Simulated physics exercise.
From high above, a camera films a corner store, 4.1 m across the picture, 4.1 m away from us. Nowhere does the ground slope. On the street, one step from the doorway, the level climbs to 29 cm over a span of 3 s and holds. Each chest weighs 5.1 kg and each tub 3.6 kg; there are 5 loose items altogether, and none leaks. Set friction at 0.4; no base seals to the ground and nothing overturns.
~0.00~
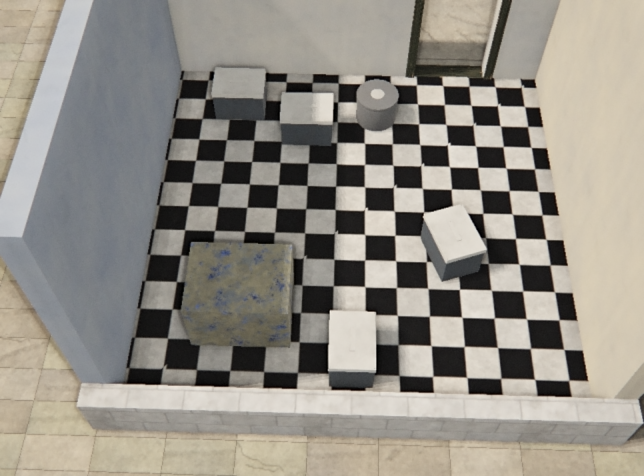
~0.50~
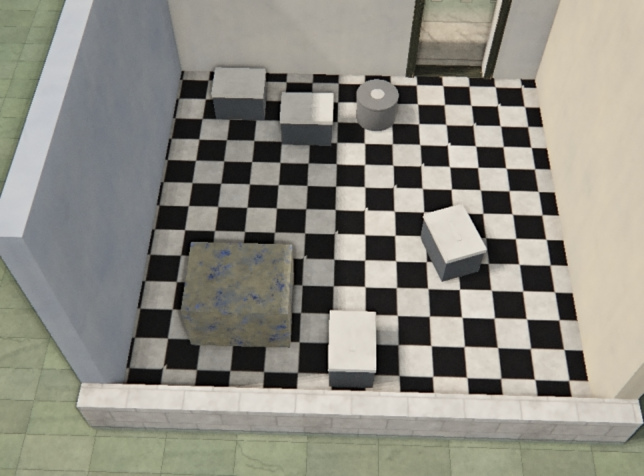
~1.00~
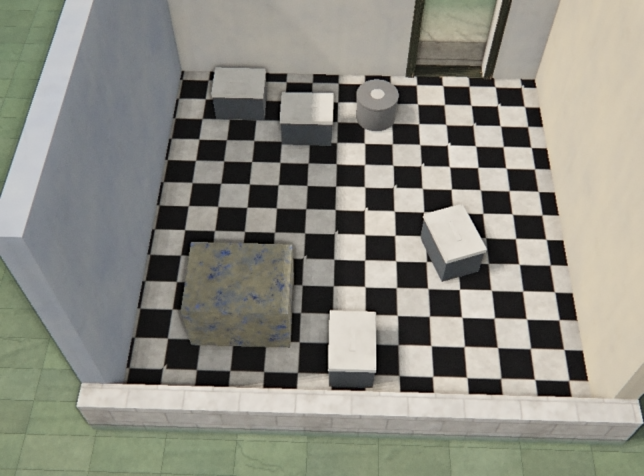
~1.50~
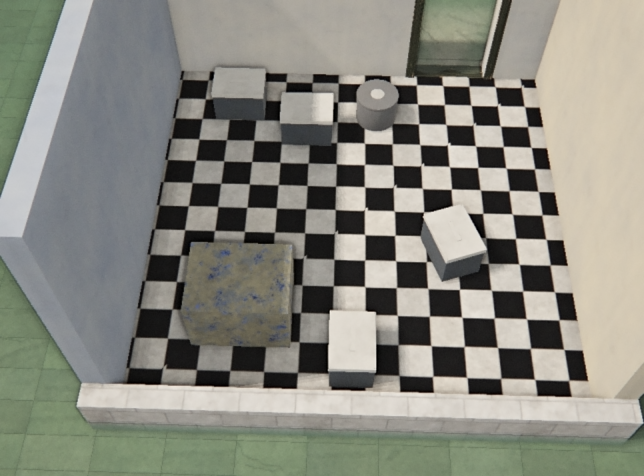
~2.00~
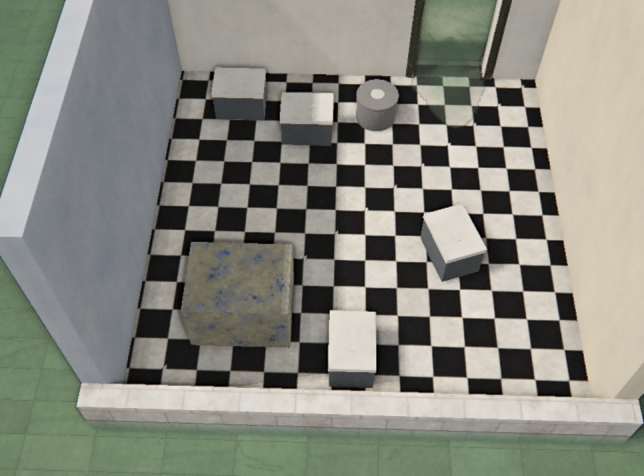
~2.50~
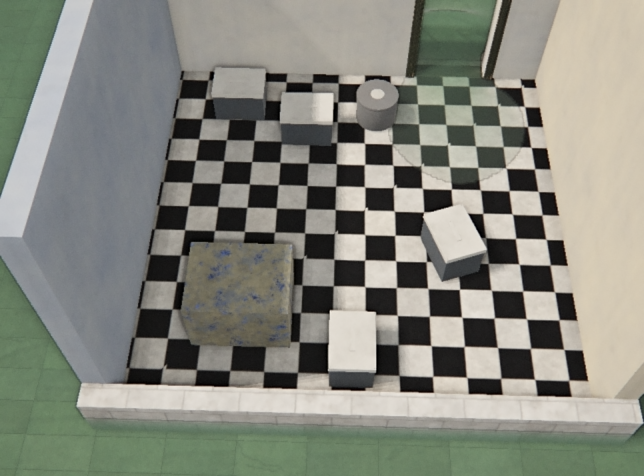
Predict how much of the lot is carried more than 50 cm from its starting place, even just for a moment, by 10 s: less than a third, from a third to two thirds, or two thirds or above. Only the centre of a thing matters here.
From a third to two thirds.
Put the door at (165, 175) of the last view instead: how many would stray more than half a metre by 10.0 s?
Then it comes to 4.
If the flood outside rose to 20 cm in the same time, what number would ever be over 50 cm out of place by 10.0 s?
Under that setup the answer is 2.
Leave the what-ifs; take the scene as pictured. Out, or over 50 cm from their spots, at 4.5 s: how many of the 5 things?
By then the count is 1.
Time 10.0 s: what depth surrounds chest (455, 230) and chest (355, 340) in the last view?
Depth approx. 11 cm / 11 cm.
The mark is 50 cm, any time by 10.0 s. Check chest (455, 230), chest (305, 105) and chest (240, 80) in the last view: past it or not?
One by one in that order: Above; below; below.
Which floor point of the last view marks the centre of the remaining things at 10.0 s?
They're centred close to (276, 170).
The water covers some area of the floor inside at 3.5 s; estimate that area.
6.0 m2.
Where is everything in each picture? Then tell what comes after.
The first picture shows a chest at (455, 232), on the bottom; a chest at (239, 81), on the bottom; 0.0 m2 under water; 0 of 5 have shifted.
The second picture shows a chest at (455, 232) rests on the ground; a chest at (239, 81), on the bottom; 0.0 m2 under water; 0 of 5 have shifted.
The third picture shows a chest at (455, 232), on the bottom; a chest at (239, 81) rests on the ground; 0.0 m2 under water; 0 of 5 have shifted.
The fourth picture shows a chest at (455, 232) rests on the ground; a chest at (239, 81) rests on the ground; 0.0 m2 under water; 0 of 5 have shifted.
The fifth picture shows a chest at (455, 232) rests on the ground; a chest at (239, 81) rests on the ground; water covers 0.4 m2; 0 of 5 have shifted.
The sixth picture shows a chest at (455, 232), on the bottom; a chest at (239, 81) rests on the ground; 1.8 m2 under water; 0 of 5 have shifted.
After 3.5 s 0 of 5 are over 50 cm from their spots; 0 afloat.
After 4.5 s 1 of 5 are over 50 cm from their spots; 1 afloat.
After 7.0 s 2 of 5 are over 50 cm from their spots; 3 afloat.
After 10.0 s 3 of 5 are over 50 cm from their spots, and 3 have been at some point; 5 afloat.
